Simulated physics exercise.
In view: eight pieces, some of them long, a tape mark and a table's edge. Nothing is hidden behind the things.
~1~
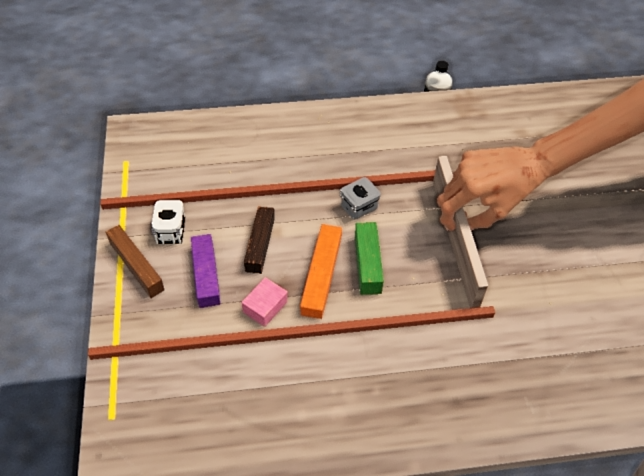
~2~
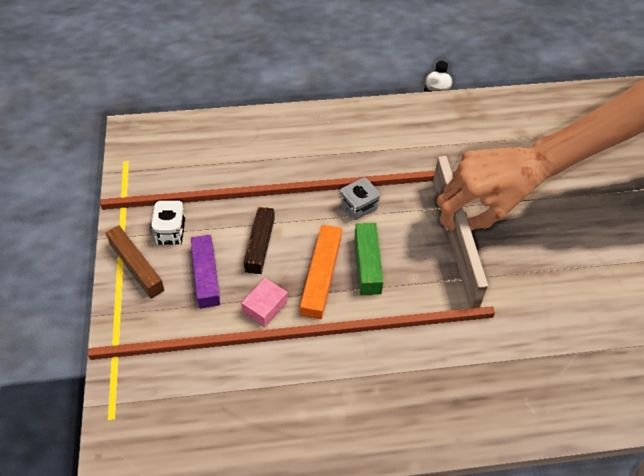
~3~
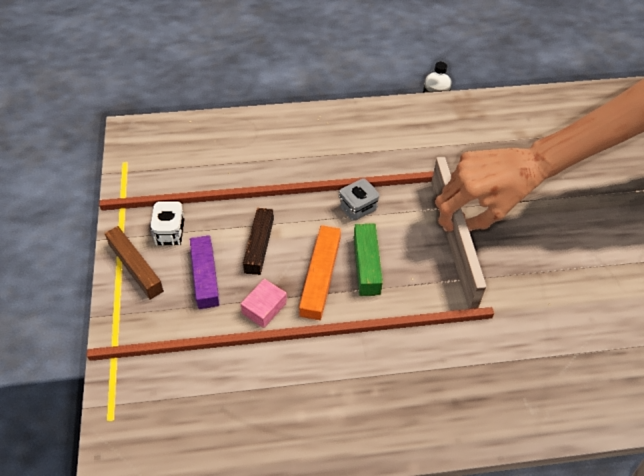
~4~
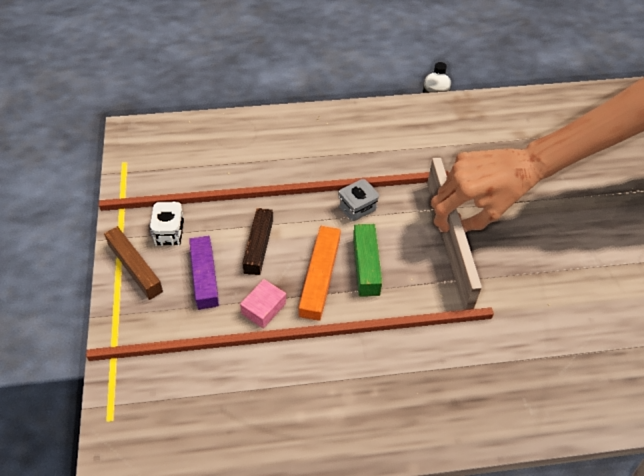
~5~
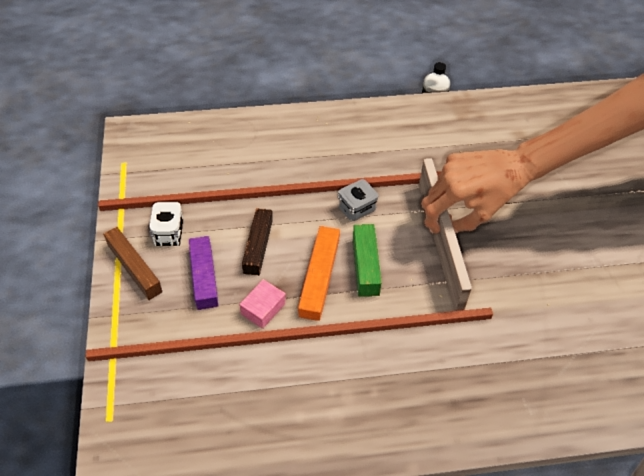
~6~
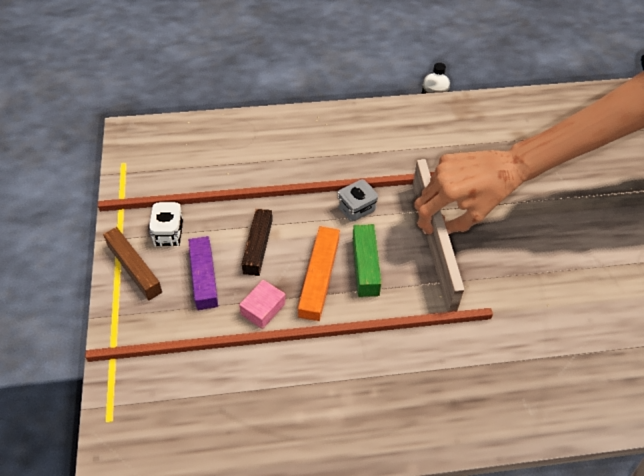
On a wooden tabletop, a hand slides an upright board slightly left between two rails toward scattered colored blocks, which stay still.
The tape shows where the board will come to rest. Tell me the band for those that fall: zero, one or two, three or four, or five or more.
The number that fall off is five or more.
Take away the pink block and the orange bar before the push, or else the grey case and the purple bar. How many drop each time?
4 in the first case, 5 in the second.
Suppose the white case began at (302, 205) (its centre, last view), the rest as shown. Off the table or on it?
Then it comes down.
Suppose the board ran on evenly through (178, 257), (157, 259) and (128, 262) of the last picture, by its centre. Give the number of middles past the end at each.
Place by place, 1, 3 and 5.
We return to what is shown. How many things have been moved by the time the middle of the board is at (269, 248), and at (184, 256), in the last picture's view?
At the one place 6, at the other 8.
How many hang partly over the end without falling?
Overhanging: 1.
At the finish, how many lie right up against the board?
In contact: 2.
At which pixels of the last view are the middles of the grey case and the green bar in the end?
The grey case at (102, 220), the green bar at (103, 286).
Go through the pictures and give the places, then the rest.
The first picture shows brown bar (135, 261); white case (169, 222); purple bar (205, 270); board (458, 229); tape (120, 274).
The second picture shows white case (169, 223); pink block (265, 302).
The third picture shows purple bar (204, 271); board (456, 230).
The fourth picture shows brown bar (133, 262); green bar (367, 259).
The fifth picture shows white case (167, 224); orange bar (320, 272).
The sixth picture shows brown bar (132, 263); white case (167, 225); purple bar (203, 272); board (436, 233); tape (117, 276).
Early on, none off yet; brown bar at rest near (132, 263); white case at rest near (167, 225); purple bar at rest near (203, 272).
A while later, none off yet; brown bar travelled a little near (115, 266); white case travelled a little near (151, 225); purple bar travelled about its own width near (145, 278).
Finally, the number that fall off is five or more; lost, orange bar, black bar, pink block, purple bar, white case and brown bar.
